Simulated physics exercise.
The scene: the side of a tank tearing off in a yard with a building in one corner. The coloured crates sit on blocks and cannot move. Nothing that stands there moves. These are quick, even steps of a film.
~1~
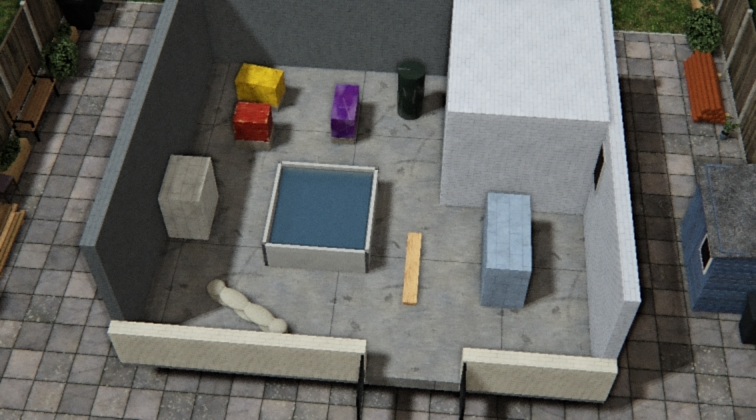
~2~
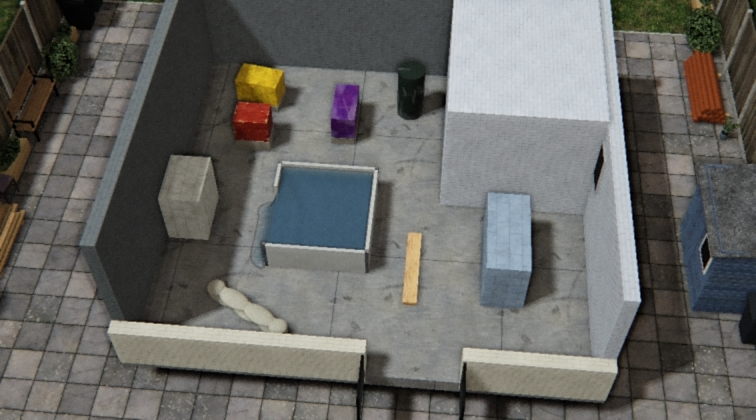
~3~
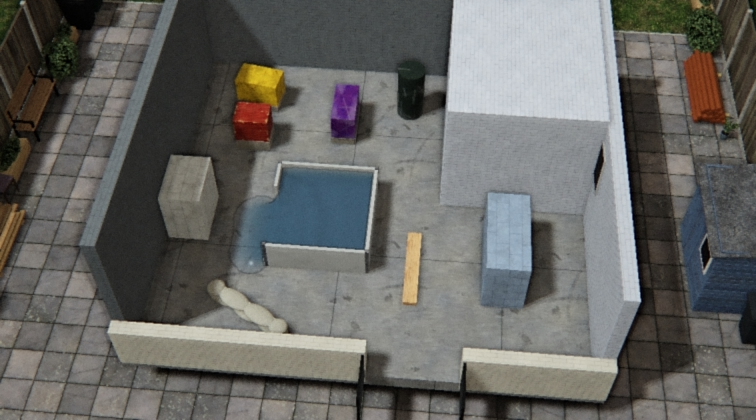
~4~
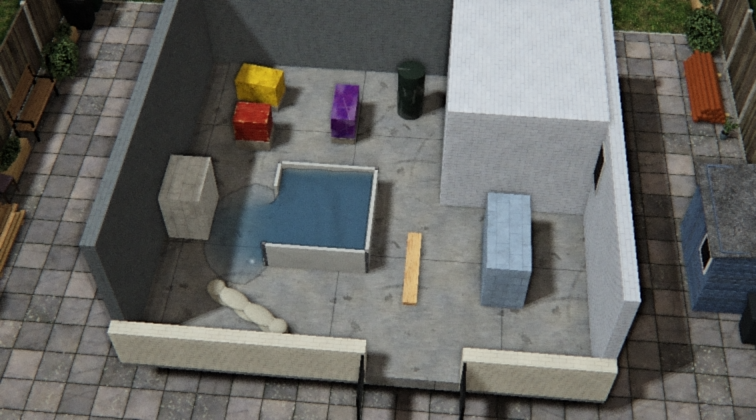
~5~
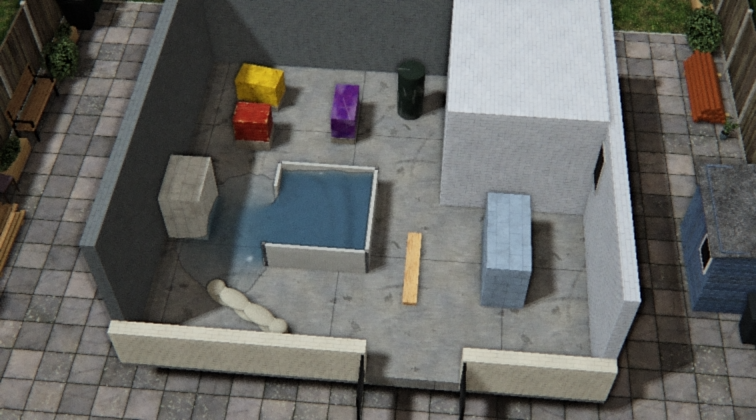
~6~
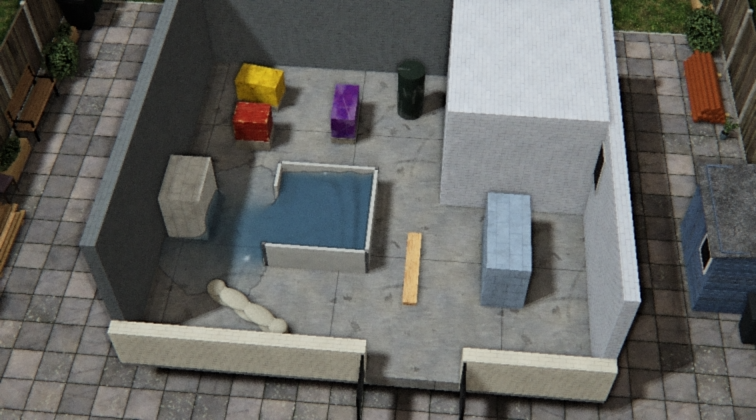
The clip opens on still water in an open, pale-walled tank inside a walled yard with a large white block in one corner. The tank's left side gives way and water pours out, spreading across the grey floor in a thinning sheet that reaches the stone-coloured block on the left.
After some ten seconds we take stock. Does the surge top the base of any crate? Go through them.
In the end: The yellow crate escapes dry; the purple crate escapes dry; the red crate escapes dry.
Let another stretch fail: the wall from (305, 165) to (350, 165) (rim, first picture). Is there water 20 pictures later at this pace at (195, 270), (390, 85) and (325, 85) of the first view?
As listed: Free of water, covered, under water.
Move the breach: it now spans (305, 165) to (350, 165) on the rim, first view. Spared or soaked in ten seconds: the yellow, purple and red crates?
In short: Yellow ends up wet; purple is topped; red is spared.
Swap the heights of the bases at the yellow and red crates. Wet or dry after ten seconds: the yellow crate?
Then: The yellow one remains dry.
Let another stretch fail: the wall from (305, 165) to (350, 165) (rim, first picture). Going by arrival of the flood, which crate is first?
I say the purple one.
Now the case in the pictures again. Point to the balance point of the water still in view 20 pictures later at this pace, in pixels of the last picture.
Roughly at (257, 238).
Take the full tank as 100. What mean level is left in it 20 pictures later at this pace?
I make it 32 per cent.
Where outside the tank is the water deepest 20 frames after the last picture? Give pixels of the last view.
Close to (269, 355).
A moment on, water covers 15 % of the floor; the yellow crate not reached, the purple crate not reached, the red crate water round its plinth.
Next, water covers 25 % of the floor; the yellow crate water round its plinth, the purple crate not reached, the red crate water round its plinth.
Then, water covers 40 % of the floor; the yellow crate water round its plinth, the purple crate water round its plinth, the red crate water round its plinth.
Later, water covers 75 % of the floor; the yellow crate water round its plinth, the purple crate water round its plinth, the red crate water round its plinth.
In the end, water covers 95 % of the floor; the yellow crate stayed above the water, the purple crate stayed above the water, the red crate stayed above the water.
